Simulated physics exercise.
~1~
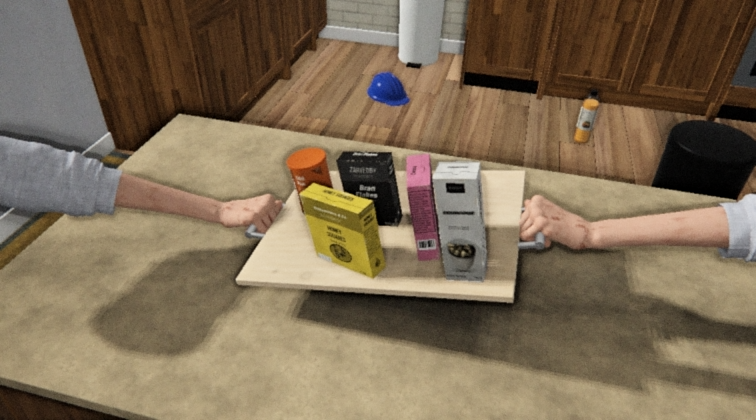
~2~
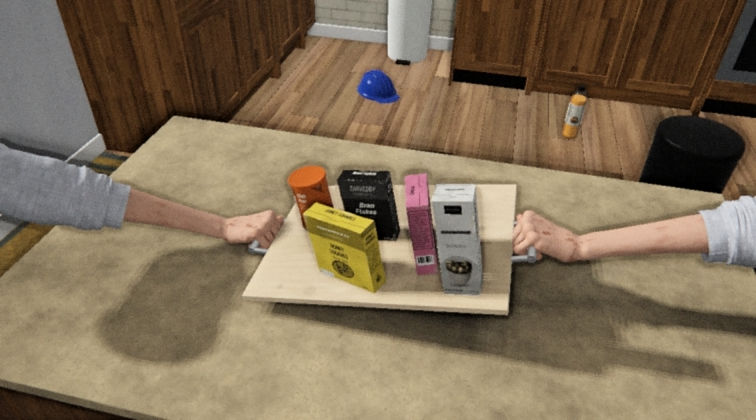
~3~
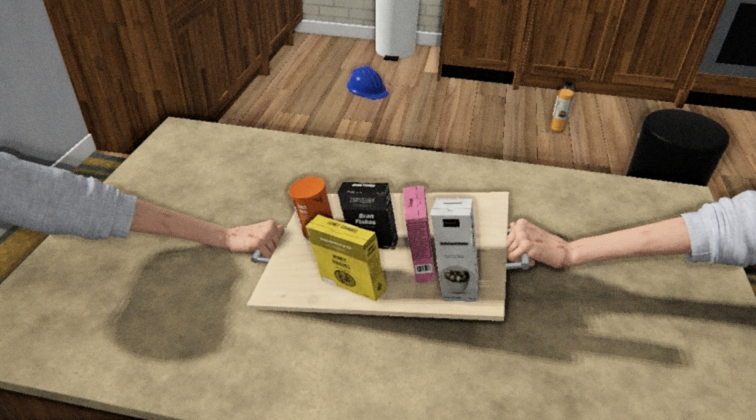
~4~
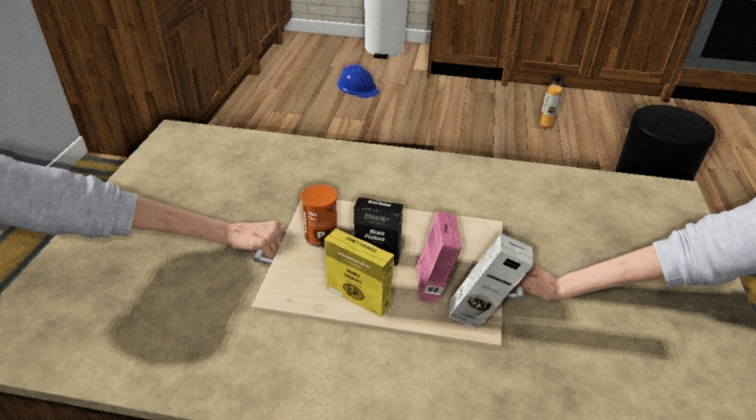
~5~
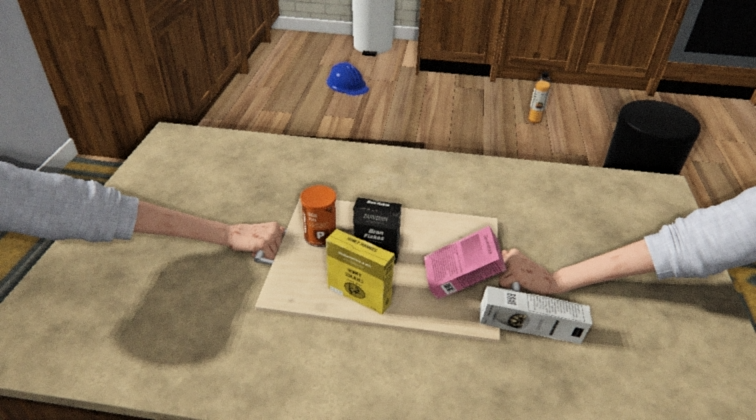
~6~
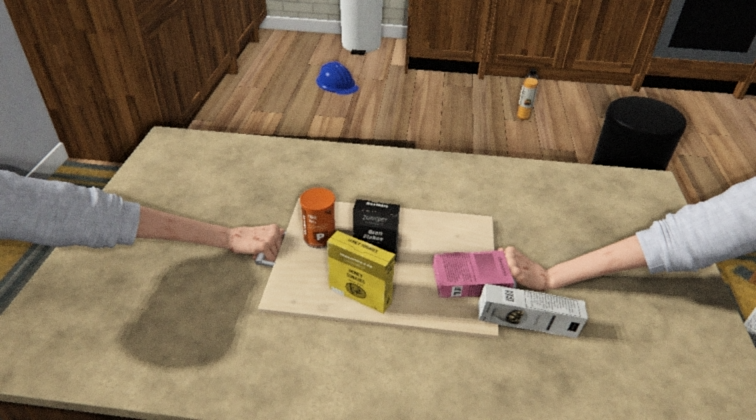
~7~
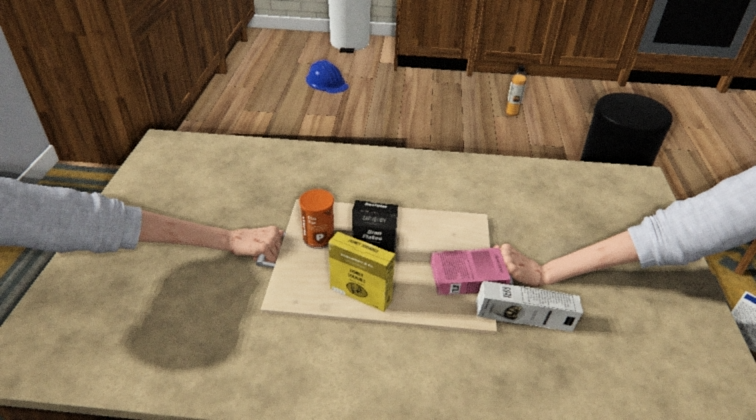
A hand-held tray drops flat onto the table, toppling the white carton off and pink packet over.
